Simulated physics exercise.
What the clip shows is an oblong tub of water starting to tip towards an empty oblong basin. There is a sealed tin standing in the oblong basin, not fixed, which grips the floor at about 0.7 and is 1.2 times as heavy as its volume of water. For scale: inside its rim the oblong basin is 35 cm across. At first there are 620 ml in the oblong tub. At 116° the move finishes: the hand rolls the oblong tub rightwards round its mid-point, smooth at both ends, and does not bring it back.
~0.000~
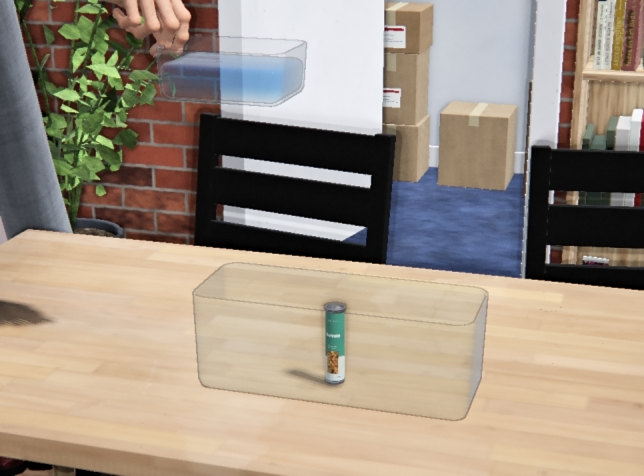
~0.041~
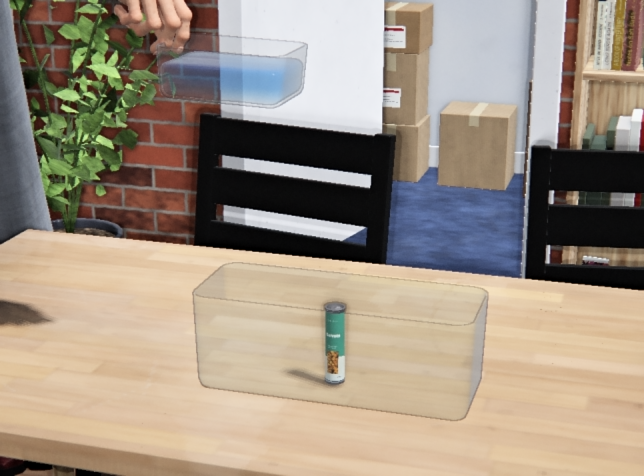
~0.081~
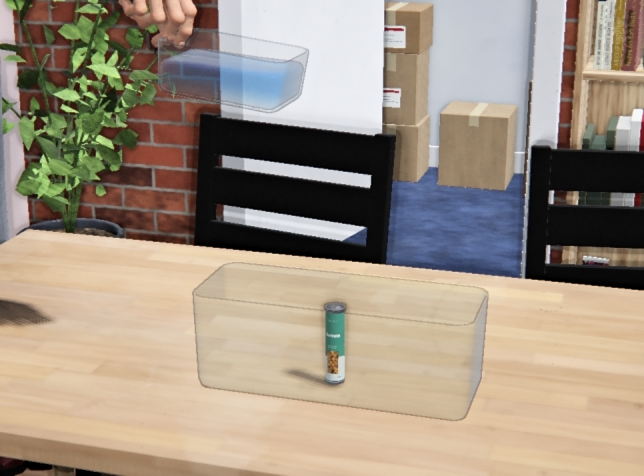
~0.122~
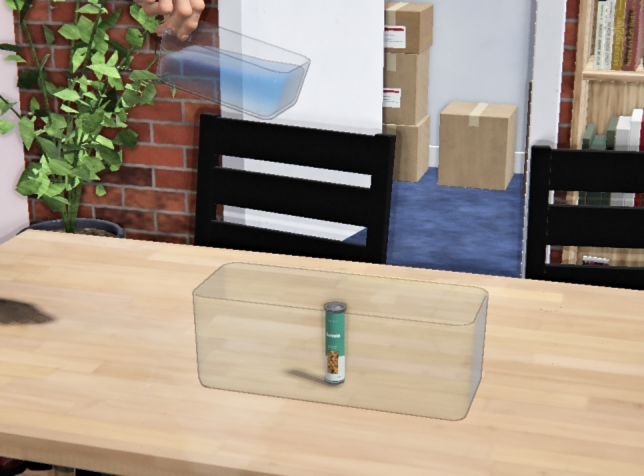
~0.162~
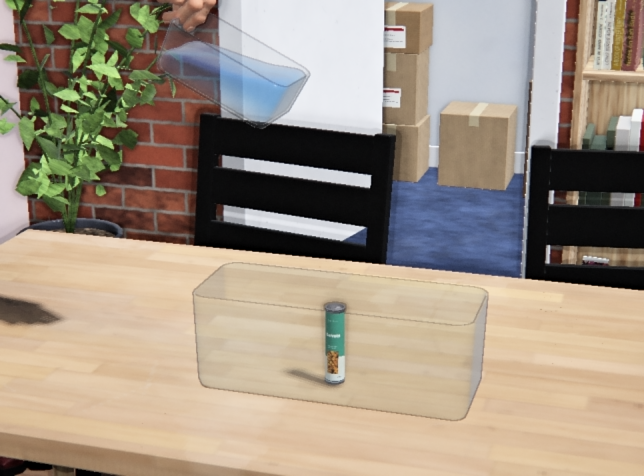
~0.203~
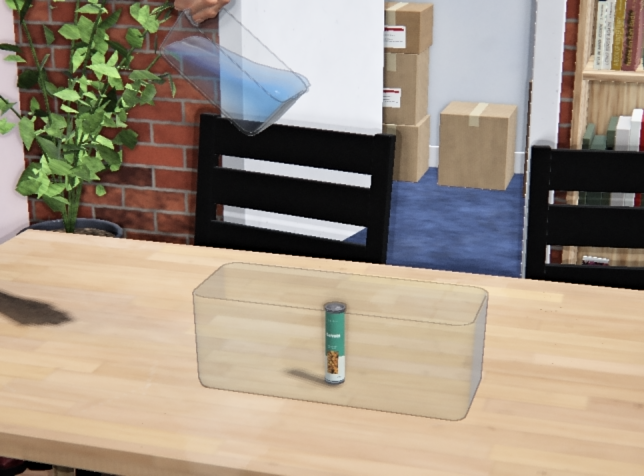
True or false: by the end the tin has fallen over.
False.
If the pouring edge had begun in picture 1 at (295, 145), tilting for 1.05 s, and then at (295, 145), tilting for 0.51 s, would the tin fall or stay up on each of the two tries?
The tin stays vertical the first time and overturns the second time.
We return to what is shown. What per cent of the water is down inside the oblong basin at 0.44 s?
Roughly 12 per cent.
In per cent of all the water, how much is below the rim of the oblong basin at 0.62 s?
Looks like about 82 % of the whole amount.
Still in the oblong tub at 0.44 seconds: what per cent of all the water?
At that time about 9 in a hundred parts are still held.
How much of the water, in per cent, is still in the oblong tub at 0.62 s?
Roughly 1 per cent.
By 0.44 s the tilt is 111° and 9 per cent is still to pour; the tin stands where it began.
By 0.62 s the tilt is 116° and 1 per cent is still to pour; the tin stands where it began.
By 0.81 s the tilt is 116° and 0 per cent is still to pour; the tin stands where it began.
By 1.01 s the tilt is 116° and 0 per cent is still to pour; the tin stands where it began.
At rest the tin stands where it began.
